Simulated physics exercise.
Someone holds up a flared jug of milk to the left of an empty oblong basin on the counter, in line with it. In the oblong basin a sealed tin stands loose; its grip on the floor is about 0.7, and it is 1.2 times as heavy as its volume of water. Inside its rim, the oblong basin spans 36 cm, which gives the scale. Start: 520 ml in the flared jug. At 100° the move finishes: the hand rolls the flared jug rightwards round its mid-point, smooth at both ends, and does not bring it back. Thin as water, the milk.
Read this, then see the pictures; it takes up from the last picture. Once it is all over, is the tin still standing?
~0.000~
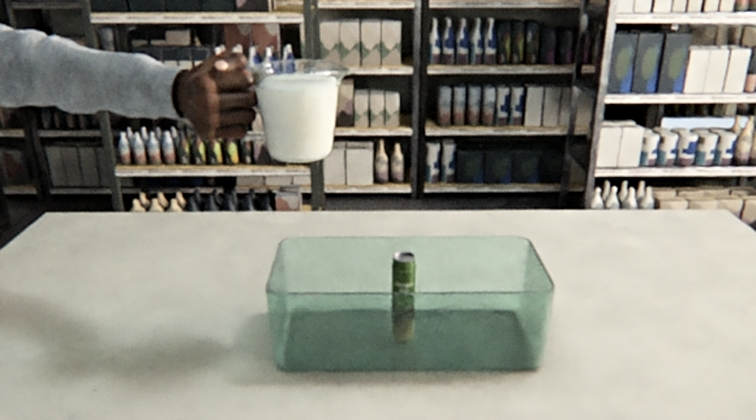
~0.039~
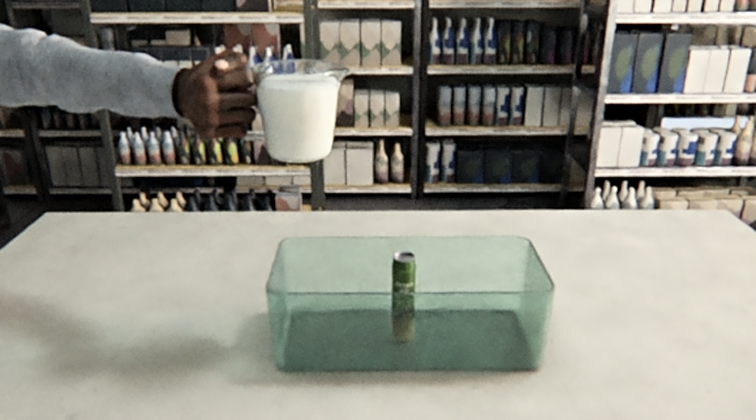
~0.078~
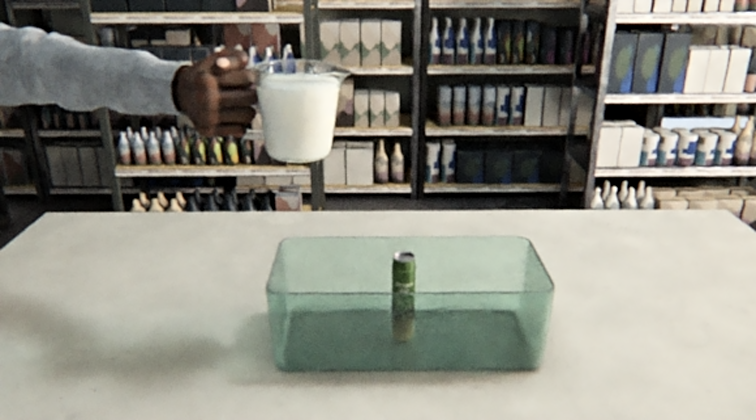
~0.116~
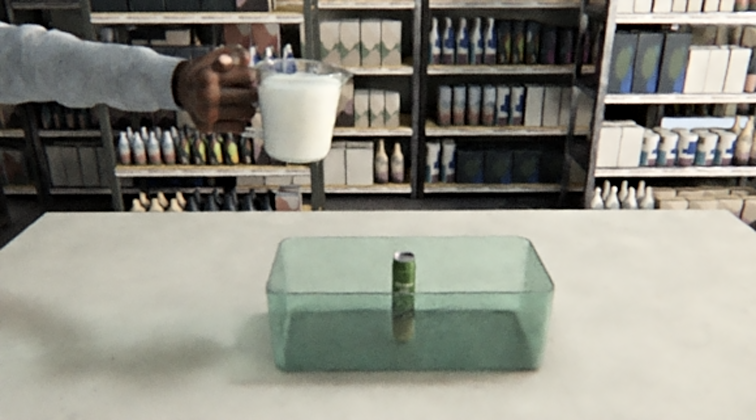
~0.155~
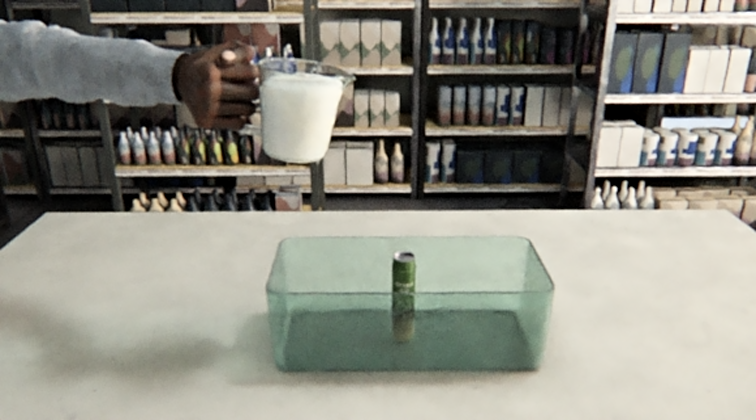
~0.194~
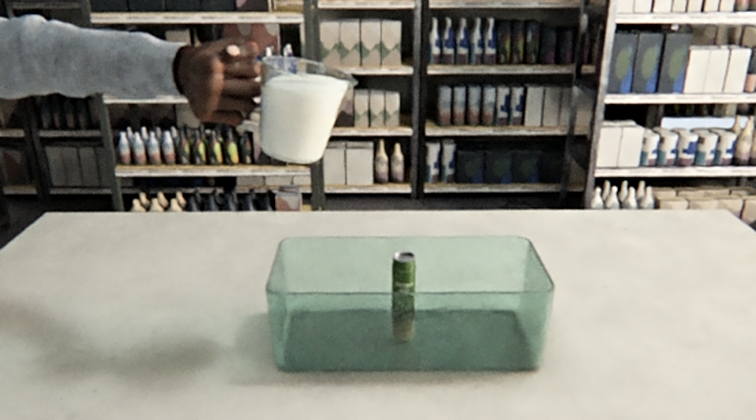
My bet is it will last.
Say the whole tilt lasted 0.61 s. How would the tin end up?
Holds steady.
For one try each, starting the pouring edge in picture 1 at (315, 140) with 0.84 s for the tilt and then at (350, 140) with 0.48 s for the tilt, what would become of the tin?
Try 1: Still standing; try 2: Still standing.
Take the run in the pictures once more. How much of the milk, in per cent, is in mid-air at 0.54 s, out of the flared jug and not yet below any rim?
About 28 per cent.
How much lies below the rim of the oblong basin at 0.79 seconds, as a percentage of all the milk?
Around 46 parts in a hundred.
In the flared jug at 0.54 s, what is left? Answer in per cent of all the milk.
Roughly 72 %.
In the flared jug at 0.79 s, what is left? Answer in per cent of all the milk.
I reckon near 20 per cent still sits there.
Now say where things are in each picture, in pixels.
In the first picture, tilt 0°; pouring edge (350, 69); surface from (258, 81) to (338, 80); the oblong basin's rim runs from (274, 265) to (541, 263); the tin's top is at (404, 260).
In the second picture, tilt 1°; pouring edge (350, 69); surface from (259, 80) to (338, 81).
In the third picture, tilt 2°; pouring edge (351, 71); surface from (260, 79) to (339, 82).
In the fourth picture, tilt 5°; pouring edge (353, 73); surface from (262, 79) to (340, 82).
In the fifth picture, tilt 8°; pouring edge (355, 77); surface from (263, 79) to (343, 83).
In the sixth picture, tilt 13°; pouring edge (358, 82); surface from (265, 81) to (346, 84).
Then, 0.54 s in, the tilt is 71° and 72 per cent is still to pour; the tin stands where it began.
Then, 0.79 s in, the tilt is 99° and 20 per cent is still to pour; the tin stands where it began.
Then, 1.05 s in, the tilt is 100° and 1 per cent is still to pour; the tin stands where it began.
Then, 1.34 s in, the tilt is 100° and 0 per cent is still to pour; the tin stands where it began.
Finally, the tin stands where it began.
